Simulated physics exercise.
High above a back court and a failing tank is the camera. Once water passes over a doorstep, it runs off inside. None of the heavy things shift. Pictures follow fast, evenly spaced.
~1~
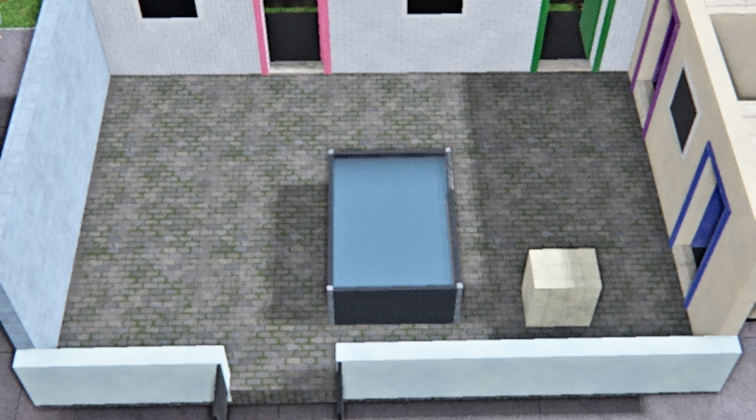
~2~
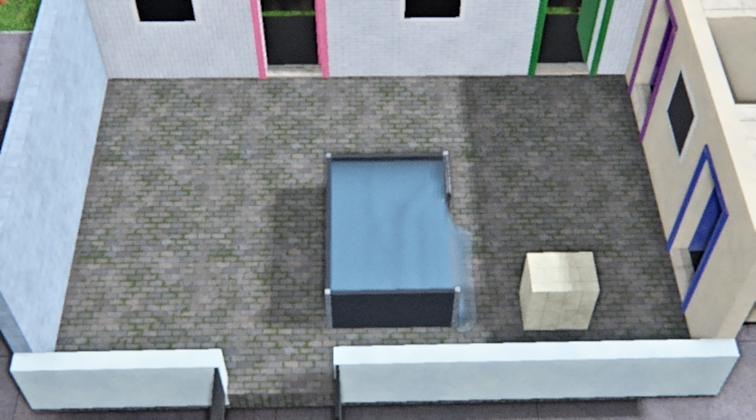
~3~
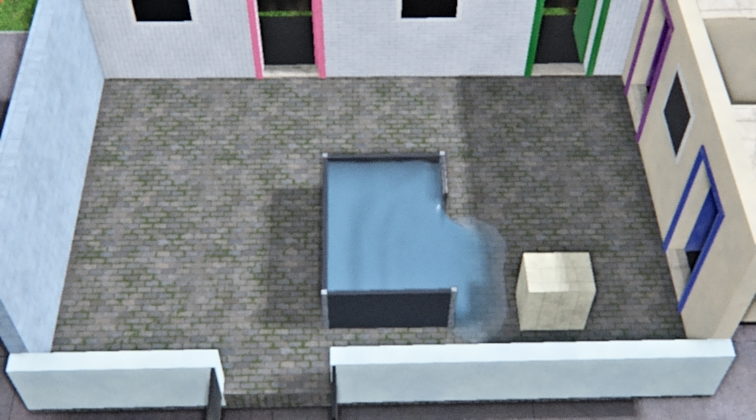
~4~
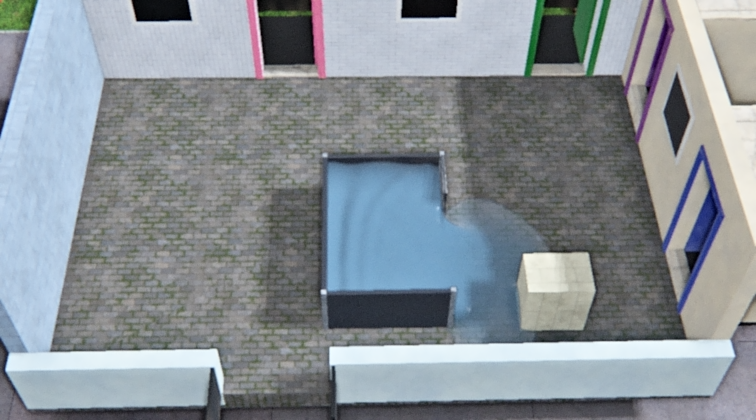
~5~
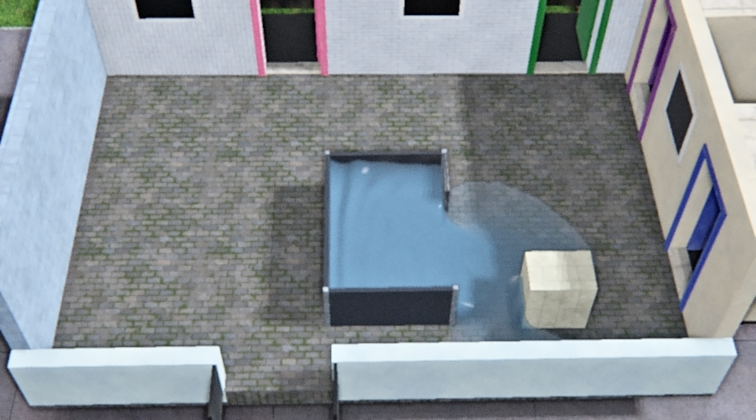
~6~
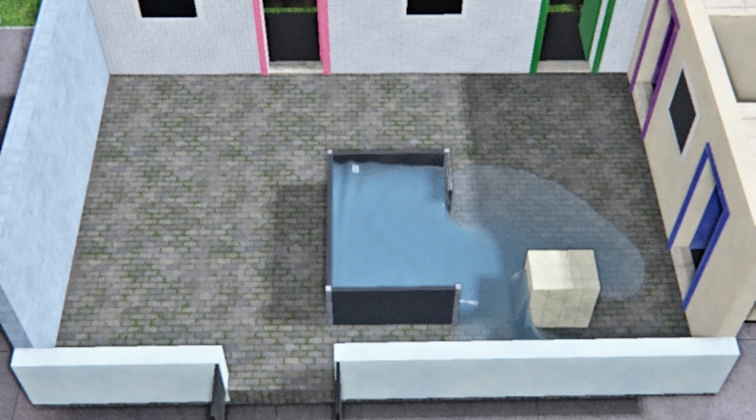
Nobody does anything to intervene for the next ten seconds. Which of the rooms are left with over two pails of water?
I expect the purple door to stay within two buckets; I expect the pink door to stay within two buckets; I expect the green door to go over the limit; I expect the blue door to go over the limit.
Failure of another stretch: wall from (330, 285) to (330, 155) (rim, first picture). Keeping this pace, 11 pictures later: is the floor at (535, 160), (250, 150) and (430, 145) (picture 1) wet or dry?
Point by point: Untouched, swamped and untouched.
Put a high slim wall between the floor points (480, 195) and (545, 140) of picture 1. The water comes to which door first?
That is the door marked blue.
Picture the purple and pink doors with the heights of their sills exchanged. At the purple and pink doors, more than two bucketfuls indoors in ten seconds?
Lab note: Purple door crosses the line; pink door doesn't reach it.
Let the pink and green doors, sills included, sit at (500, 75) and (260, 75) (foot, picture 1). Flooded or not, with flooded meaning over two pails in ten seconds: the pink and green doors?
The pink door takes more, the green door stays under.
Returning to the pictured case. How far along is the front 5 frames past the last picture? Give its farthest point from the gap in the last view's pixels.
I reckon the front has reached (636, 150) by then.
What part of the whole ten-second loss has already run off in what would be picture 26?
Around 45 %.
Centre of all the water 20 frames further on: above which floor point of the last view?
I'd say around (512, 244).
A moment on, water covers 25 % of the floor; the purple door not reached, the pink door not reached, the green door not reached, the blue door over two buckets in.
Next, water covers 30 % of the floor; the purple door wet at the sill, nothing in, the pink door not reached, the green door not reached, the blue door far over two buckets in.
Then, water covers 45 % of the floor; the purple door wet at the sill, nothing in, the pink door not reached, the green door over two buckets in, the blue door far over two buckets in.
Later, water covers 65 % of the floor; the purple door wet at the sill, nothing in, the pink door wet at the sill, nothing in, the green door far over two buckets in, the blue door far over two buckets in.
In the end, water covers 90 % of the floor; the purple door wet at the sill, nothing in, the pink door wet at the sill, nothing in, the green door far over two buckets in, the blue door far over two buckets in.
